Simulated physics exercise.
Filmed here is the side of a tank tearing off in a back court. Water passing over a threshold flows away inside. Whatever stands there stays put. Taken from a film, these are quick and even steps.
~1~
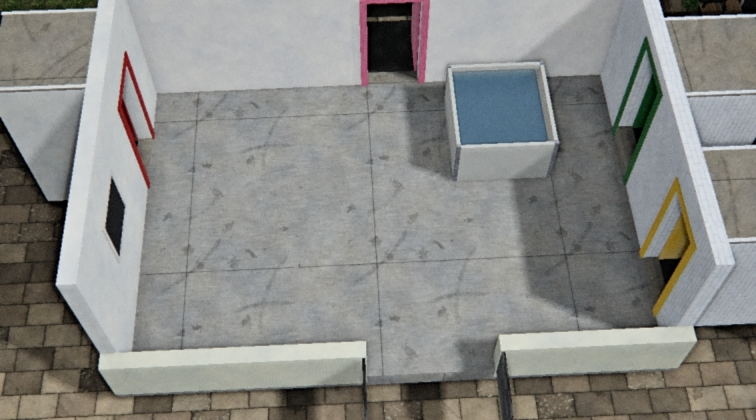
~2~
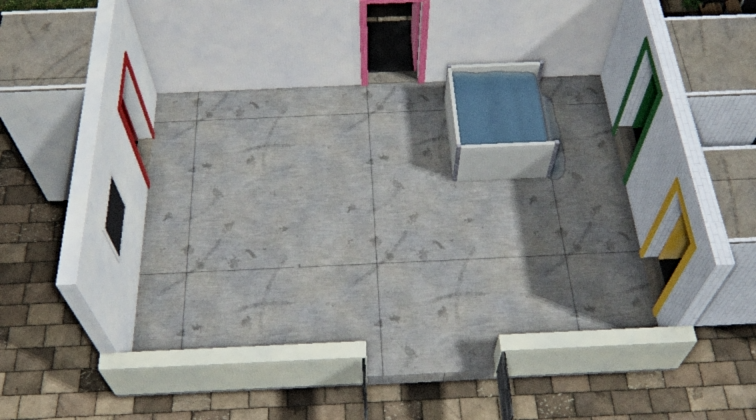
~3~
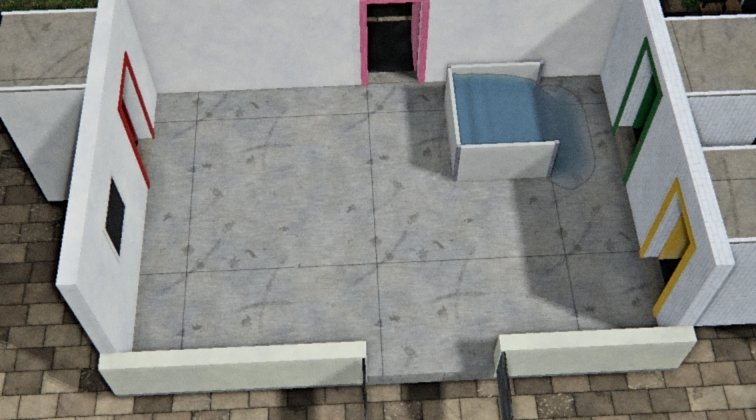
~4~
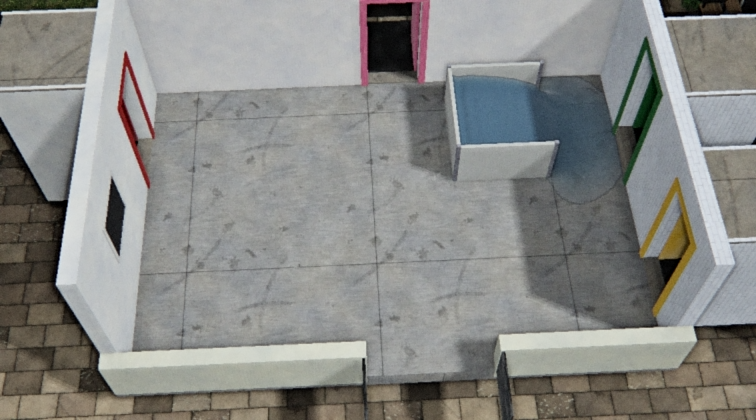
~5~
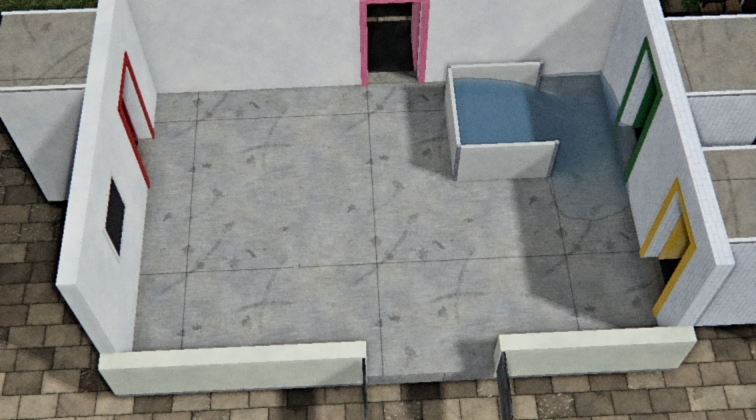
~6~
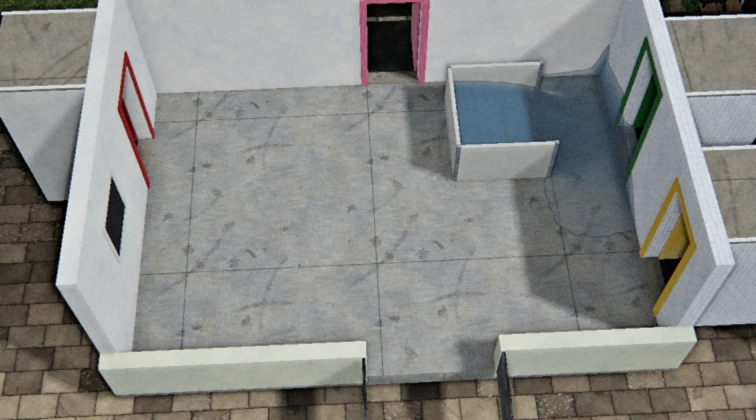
A white-walled court with a grey, cracked-looking floor is seen from high above, with a red-framed opening on the left, a pink one at the back, and green and yellow ones on the right. A white open tank of blue water stands whole near the back wall, right of centre. Its right side gives way and water pours out, spreading rightward to the wall and then toward the viewer, while the camera stays still.
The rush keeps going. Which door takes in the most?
The green door.
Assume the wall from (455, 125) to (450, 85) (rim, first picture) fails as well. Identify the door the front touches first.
It's the pink door.
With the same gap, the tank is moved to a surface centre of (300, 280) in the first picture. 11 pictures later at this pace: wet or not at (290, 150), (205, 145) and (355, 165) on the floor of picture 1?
Log, spots in order: Unwetted / unwetted / unwetted.
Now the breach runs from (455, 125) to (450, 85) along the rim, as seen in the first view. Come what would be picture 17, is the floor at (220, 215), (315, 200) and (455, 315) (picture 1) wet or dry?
One by one: Waterlogged, waterlogged, bare.
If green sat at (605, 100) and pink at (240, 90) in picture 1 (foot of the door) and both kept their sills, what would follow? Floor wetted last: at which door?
That would be the one in red.
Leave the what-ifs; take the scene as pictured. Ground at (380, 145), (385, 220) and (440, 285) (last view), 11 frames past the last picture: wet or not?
The first spot is spared, the second spared and the third spared.
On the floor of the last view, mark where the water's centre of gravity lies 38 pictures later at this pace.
Around pixel (449, 207).
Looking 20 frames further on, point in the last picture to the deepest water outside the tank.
My best guess is roughly (602, 349).
A moment on, water covers 15 % of the floor; green door a lot in, pink door not reached, yellow door wet at the sill, nothing in, red door not reached.
Next, water covers 25 % of the floor; green door a lot in, pink door wet at the sill, nothing in, yellow door a trickle in, red door not reached.
Then, water covers 50 % of the floor; green door a lot in, pink door a trickle in, yellow door a trickle in, red door not reached.
Later, water covers 80 % of the floor; green door a lot in, pink door some in, yellow door some in, red door some in.
In the end, water covers 95 % of the floor; green door a lot in, pink door some in, yellow door some in, red door some in; the green door has let in the most.
